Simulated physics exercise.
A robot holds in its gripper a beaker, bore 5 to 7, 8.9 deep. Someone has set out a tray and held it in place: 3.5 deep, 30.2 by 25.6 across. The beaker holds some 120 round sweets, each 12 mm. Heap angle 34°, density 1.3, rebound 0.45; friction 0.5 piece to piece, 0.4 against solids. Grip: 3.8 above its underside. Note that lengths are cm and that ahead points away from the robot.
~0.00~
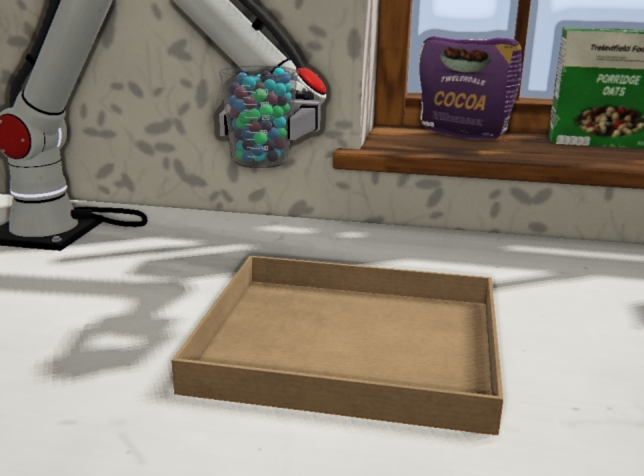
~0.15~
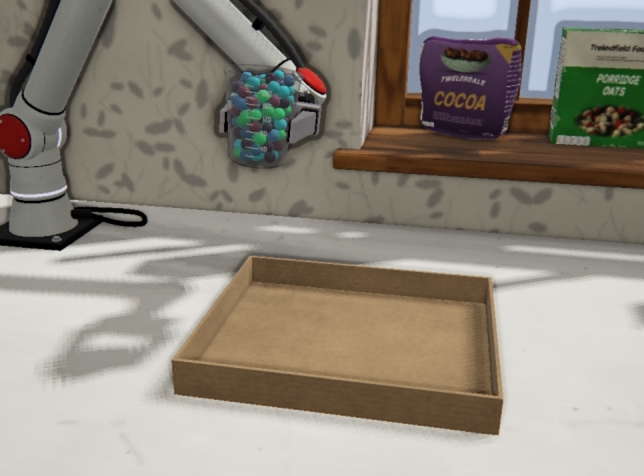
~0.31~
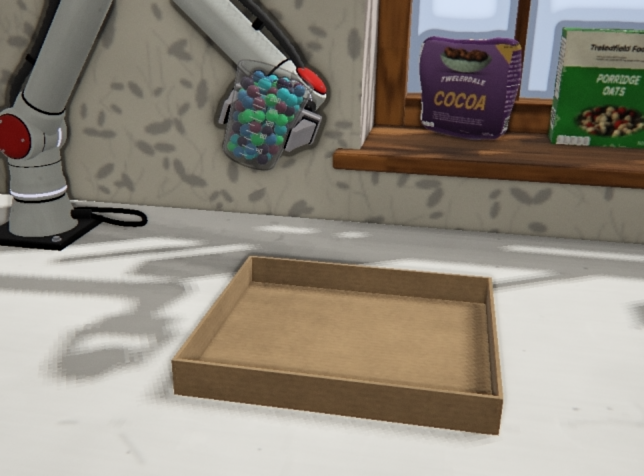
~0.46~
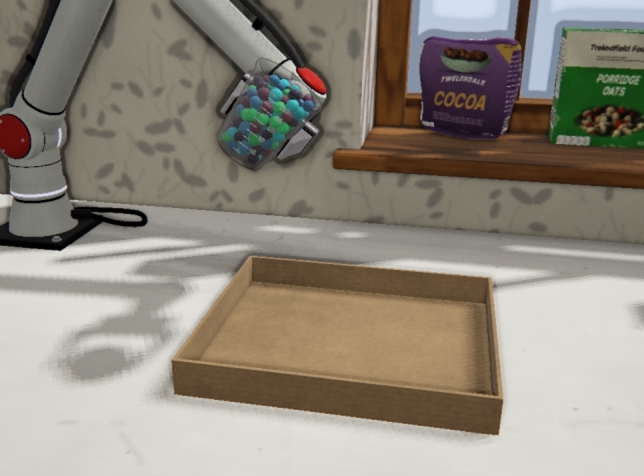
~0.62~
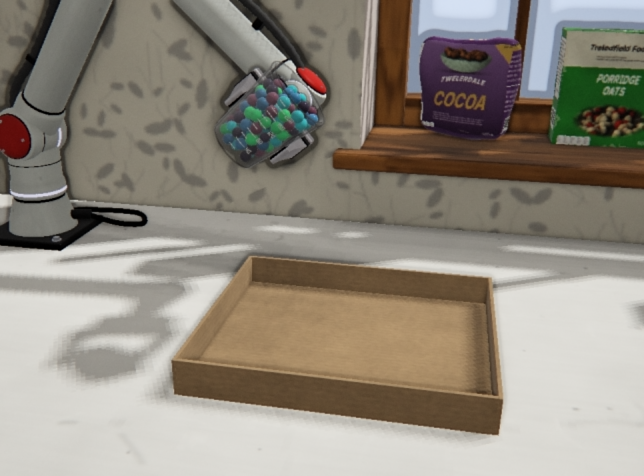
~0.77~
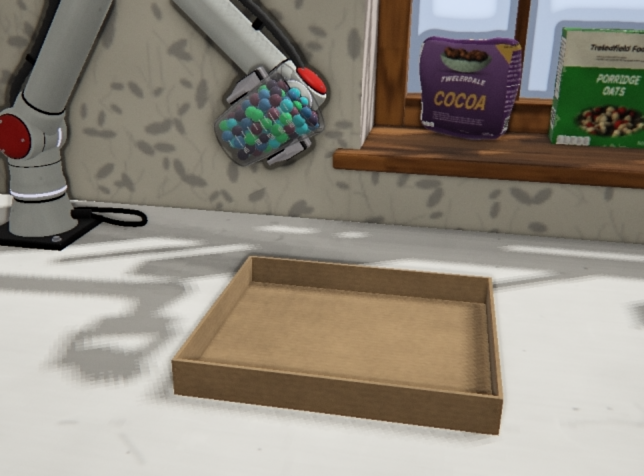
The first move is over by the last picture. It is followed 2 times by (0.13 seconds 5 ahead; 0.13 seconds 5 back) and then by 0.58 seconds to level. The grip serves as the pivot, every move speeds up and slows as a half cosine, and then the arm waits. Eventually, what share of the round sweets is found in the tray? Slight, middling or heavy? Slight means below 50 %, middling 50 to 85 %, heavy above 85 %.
Slight.
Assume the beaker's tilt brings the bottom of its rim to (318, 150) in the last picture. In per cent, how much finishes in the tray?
About 80 %.
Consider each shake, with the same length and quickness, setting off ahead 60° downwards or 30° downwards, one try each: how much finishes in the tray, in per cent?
Estimates, in order: 5 % then 15 %.
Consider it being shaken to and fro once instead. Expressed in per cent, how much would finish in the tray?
Estimate for that case: 20 %.
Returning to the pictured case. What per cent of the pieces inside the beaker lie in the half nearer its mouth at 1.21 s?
55 %.
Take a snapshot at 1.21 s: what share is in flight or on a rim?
Roughly 3 per cent.
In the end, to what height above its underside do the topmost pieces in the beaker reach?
Height at rest: Approx. 8.5 cm.
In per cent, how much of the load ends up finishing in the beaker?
Roughly 65 in a hundred.
By 1.21 s, tilted 56° forward, highest piece 27 above the table; 93 in the beaker, 28 in the tray, 4 in flight or on a rim.
By 1.65 s, tilted 18° forward, highest piece 28 above the table; 81 in the beaker, 43 in the tray, 1 on the table or floor.
By 2.07 s, level, highest piece 29 above the table; 81 in the beaker, 43 in the tray, 1 on the table or floor.
By 3.12 s, level, highest piece 29 above the table; 81 in the beaker, 43 in the tray, 1 on the table or floor.
Final count, 81 in the beaker, 43 in the tray, 1 on the table or floor. That is 34 % in the tray.
